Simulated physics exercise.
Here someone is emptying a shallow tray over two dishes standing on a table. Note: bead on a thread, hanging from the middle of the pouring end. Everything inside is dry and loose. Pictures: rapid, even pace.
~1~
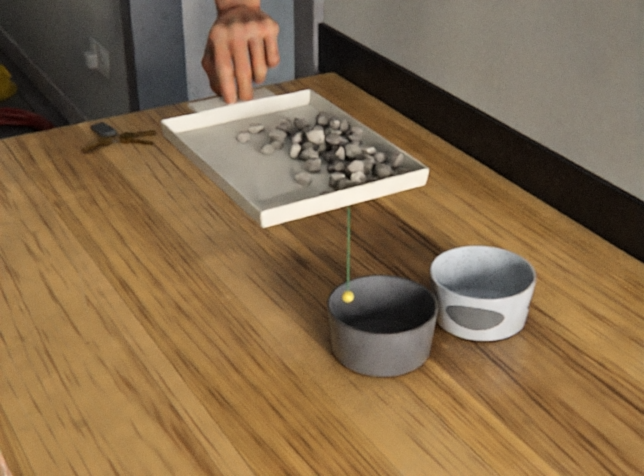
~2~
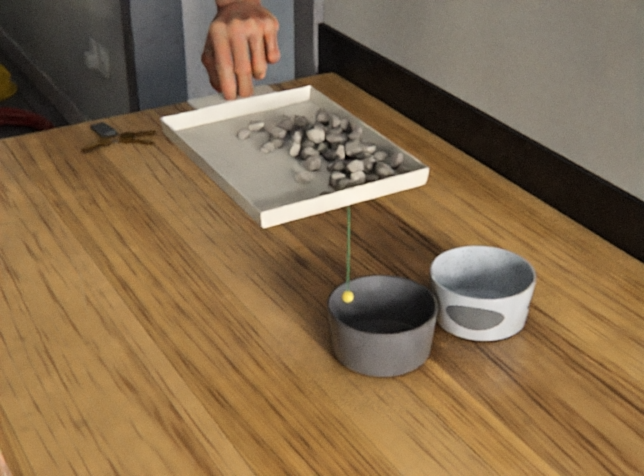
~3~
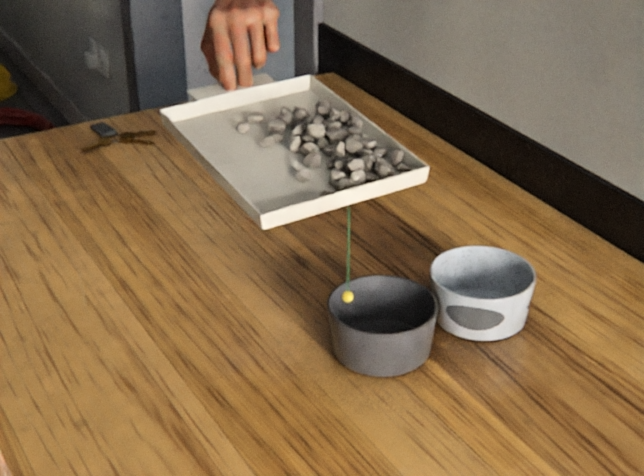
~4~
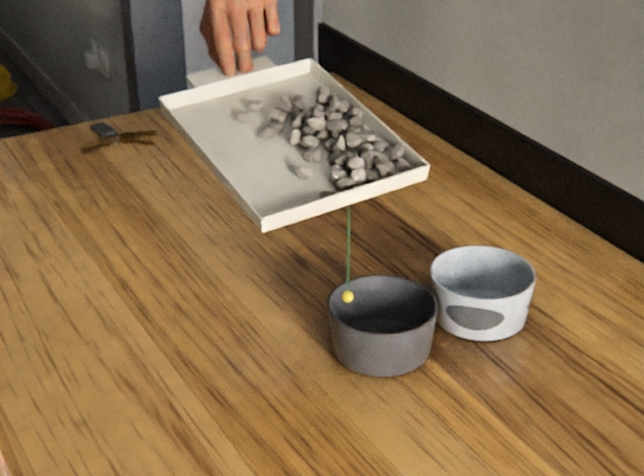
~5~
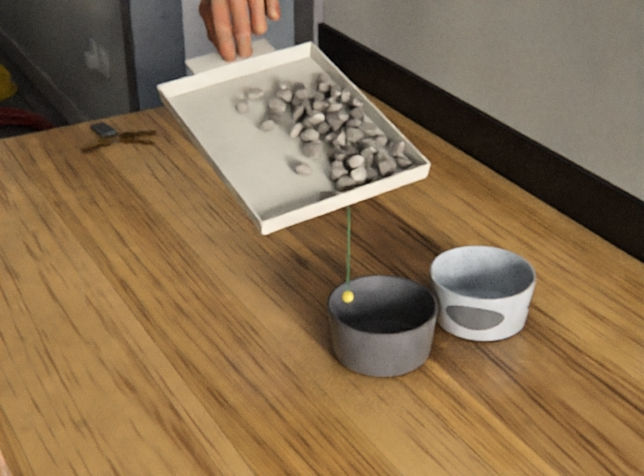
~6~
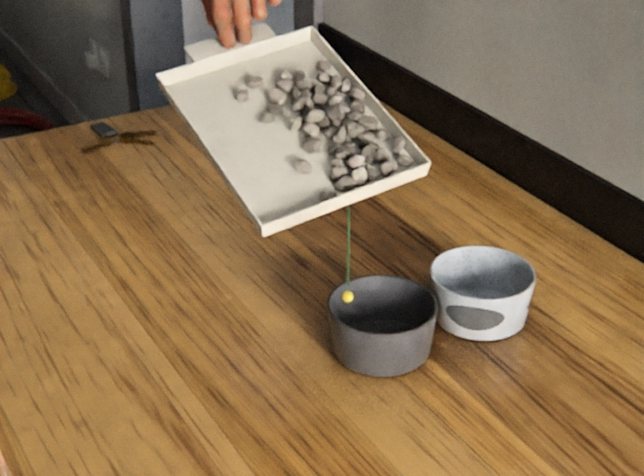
A hand steadily raises the back of a white tray of gravel above two bowls.
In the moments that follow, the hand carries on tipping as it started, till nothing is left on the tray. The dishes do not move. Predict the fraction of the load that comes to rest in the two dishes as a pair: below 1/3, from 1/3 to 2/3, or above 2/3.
Fails to reach a third.
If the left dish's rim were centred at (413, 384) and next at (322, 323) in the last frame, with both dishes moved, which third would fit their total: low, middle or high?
Run 1 - less than a third; run 2 - in the middle band.
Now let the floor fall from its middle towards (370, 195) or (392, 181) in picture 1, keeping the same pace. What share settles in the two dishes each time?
Respectively 50 % and 80 %.
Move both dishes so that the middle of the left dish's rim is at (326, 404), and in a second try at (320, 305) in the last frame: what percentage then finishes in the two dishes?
Trial 1 near 10 percent, trial 2 near 10 percent.
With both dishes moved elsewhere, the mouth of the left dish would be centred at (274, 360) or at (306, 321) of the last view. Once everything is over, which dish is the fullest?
With the first placement it's the one to the left, with the second it's the one to the left.
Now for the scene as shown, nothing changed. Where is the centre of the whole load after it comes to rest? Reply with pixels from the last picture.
Somewhere around (322, 400) in the last picture.
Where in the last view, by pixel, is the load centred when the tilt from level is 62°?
Close to (326, 177).
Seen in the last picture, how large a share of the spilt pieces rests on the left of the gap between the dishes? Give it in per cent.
Looks like close to 90 per cent of it.
Shortly afterwards, tray tipped steeply; all but a few on the tray; only a few in the air.
Next, tray tipped right over; near a third on the tray; near half outside both; a little in the air.
Some moments later, tray tipped past a quarter turn; the whole lot outside both.
In the end, tray tipped past a quarter turn; none at all in the left dish; none at all in the right dish; the whole lot outside both.
